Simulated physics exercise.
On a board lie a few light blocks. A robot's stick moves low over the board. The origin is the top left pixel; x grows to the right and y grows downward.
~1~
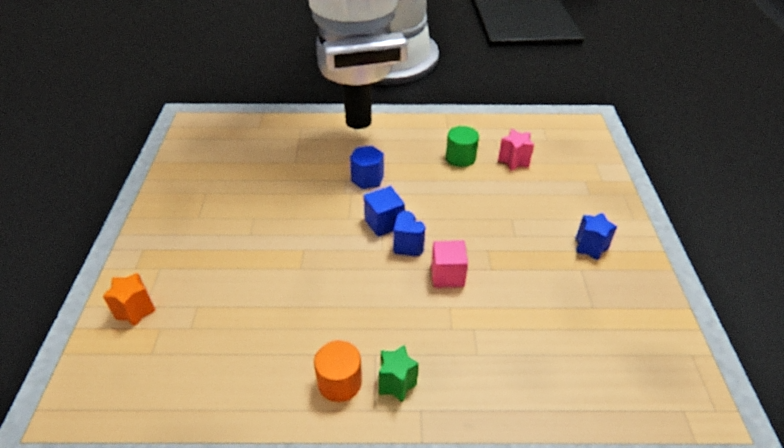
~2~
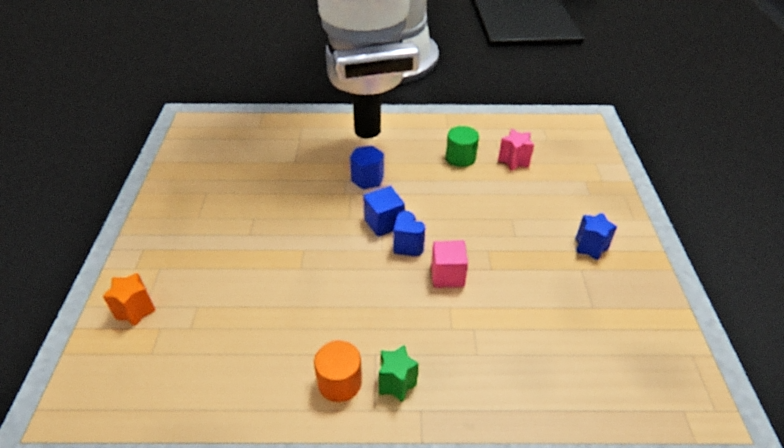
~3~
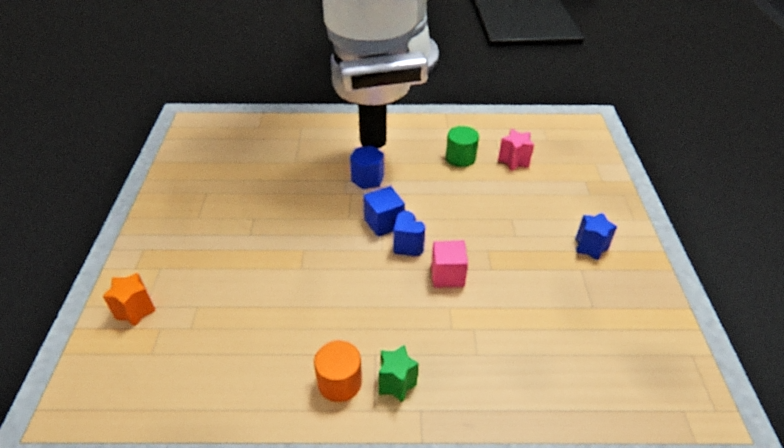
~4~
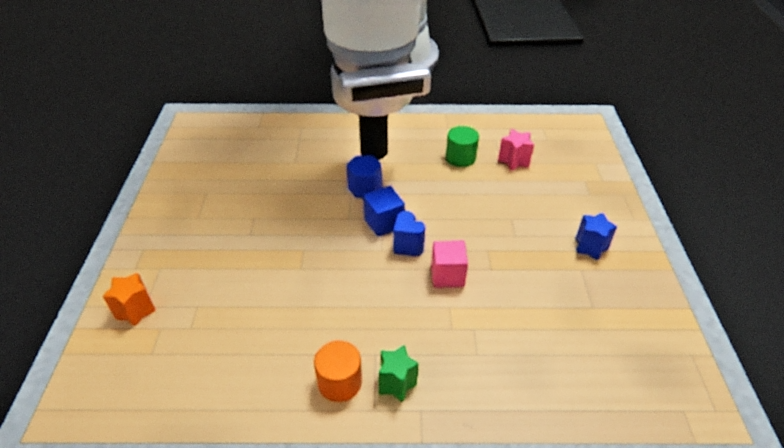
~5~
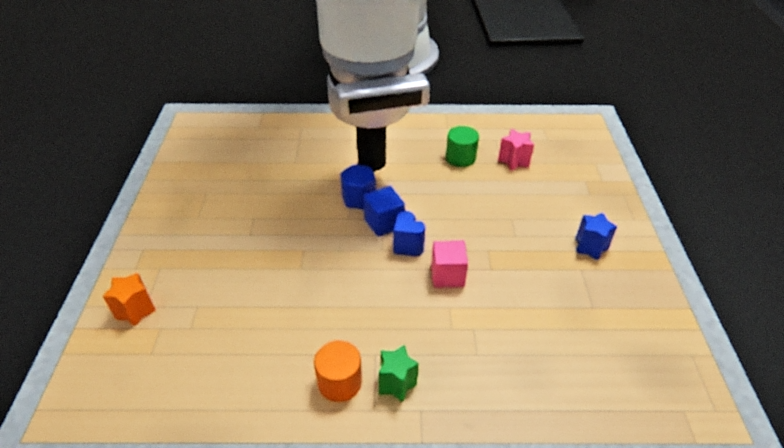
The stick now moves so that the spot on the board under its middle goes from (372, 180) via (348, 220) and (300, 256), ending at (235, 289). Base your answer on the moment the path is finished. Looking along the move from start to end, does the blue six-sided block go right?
Final answer: No.
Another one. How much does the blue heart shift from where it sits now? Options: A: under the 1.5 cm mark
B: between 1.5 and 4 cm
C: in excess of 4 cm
Answer: A.
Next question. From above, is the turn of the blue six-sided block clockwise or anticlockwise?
Looking from above, the answer is counterclockwise.
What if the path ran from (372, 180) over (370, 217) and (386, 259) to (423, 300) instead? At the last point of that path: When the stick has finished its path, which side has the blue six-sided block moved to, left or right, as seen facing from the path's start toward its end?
It moves over to the right.
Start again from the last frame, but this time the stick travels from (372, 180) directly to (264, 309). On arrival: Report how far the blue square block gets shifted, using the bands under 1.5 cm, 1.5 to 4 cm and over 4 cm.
It moves only a bit, under 1.5 cm.
The first path, step by step. One third of the way, stick at (346, 203); blue six-sided block at (322, 214), turned 35° clockwise.
Two thirds of the way, stick at (297, 240); blue six-sided block at (271, 254), turned 20° clockwise.
At the end, stick at (230, 272); blue six-sided block at (220, 295), turned 25° anticlockwise; blue square block still; blue heart still.
